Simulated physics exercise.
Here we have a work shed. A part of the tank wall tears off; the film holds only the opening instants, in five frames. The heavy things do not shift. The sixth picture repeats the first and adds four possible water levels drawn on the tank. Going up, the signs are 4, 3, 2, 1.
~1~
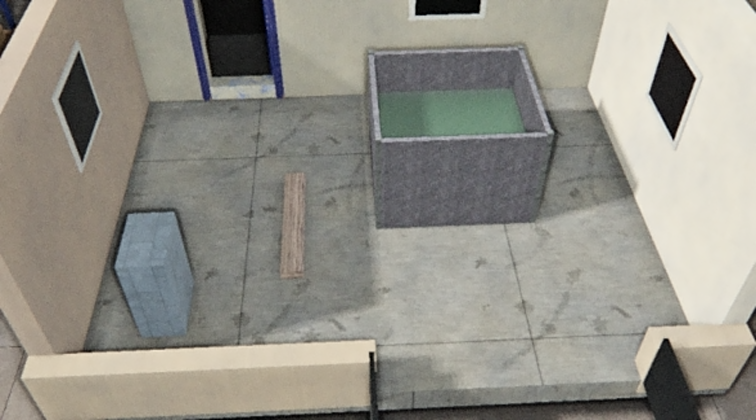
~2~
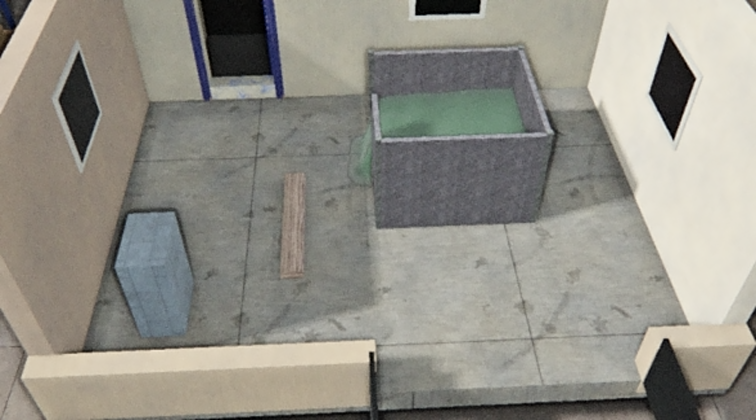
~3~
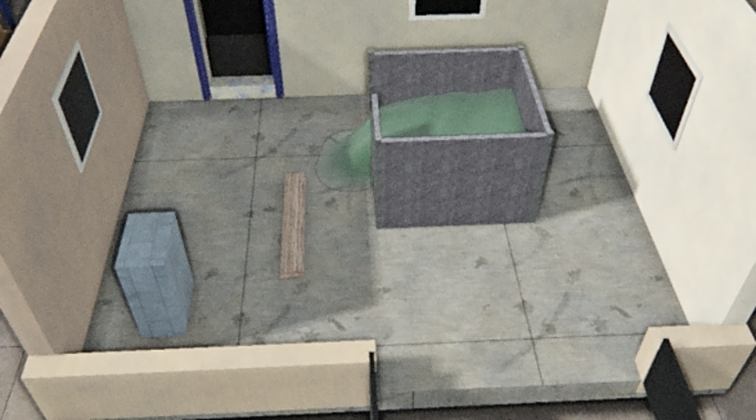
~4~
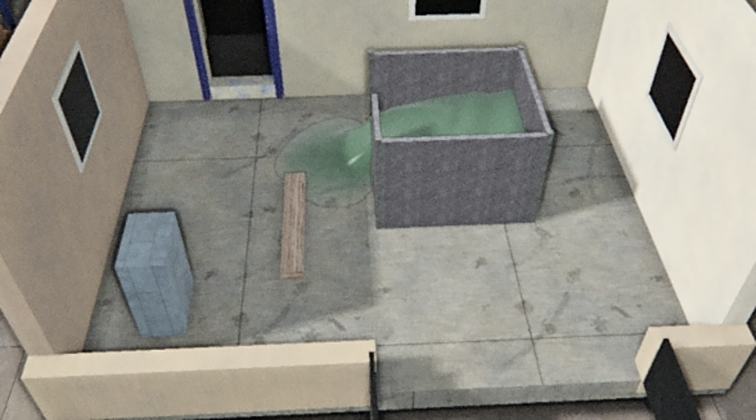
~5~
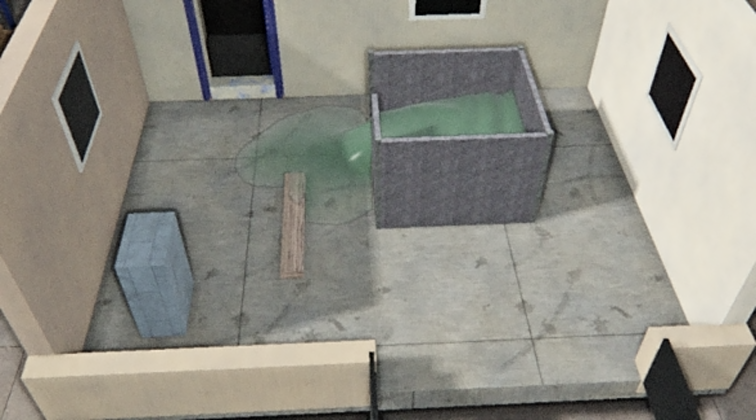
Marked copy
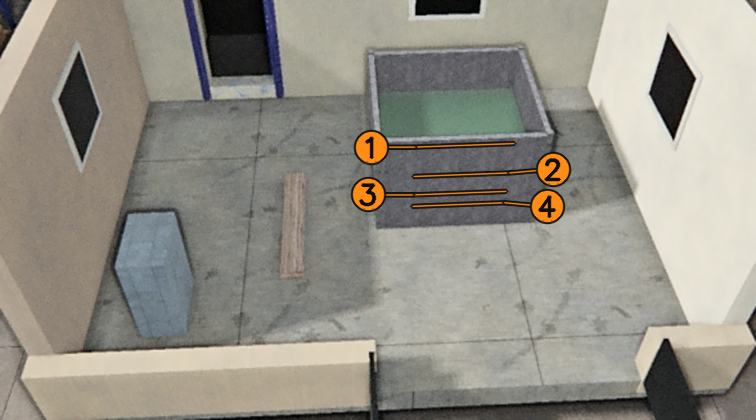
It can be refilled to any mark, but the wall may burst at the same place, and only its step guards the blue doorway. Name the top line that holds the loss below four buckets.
The limit is 2.
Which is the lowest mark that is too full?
That is mark 1.
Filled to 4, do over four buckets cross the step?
No, not at all.
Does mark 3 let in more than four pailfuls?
No, that is safe.
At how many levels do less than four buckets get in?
Three of the four.
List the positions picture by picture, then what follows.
Water in the tank at rest, its middle at (451, 128); foot of the blue doorway at (244, 98); open gate at (513, 331), in the first frame.
Front seen at (359, 171), 1 % of the ground wet, in the second frame.
Front seen at (331, 182), 3 % of the ground wet, in the third frame.
Front seen at (283, 171), 6 % of the ground wet, in the fourth frame.
Front seen at (242, 157), 10 % of the ground wet, in the fifth frame.
On the marked copy, 1 at (464, 145); 2 at (461, 174); 3 at (459, 193); 4 at (458, 204); from the bottom up 4, 3, 2, 1.
With 1, about 12 bucketfuls get in.
With 2, a bucket or two gets in.
With 3, nothing gets over.
With 4, nothing gets over.
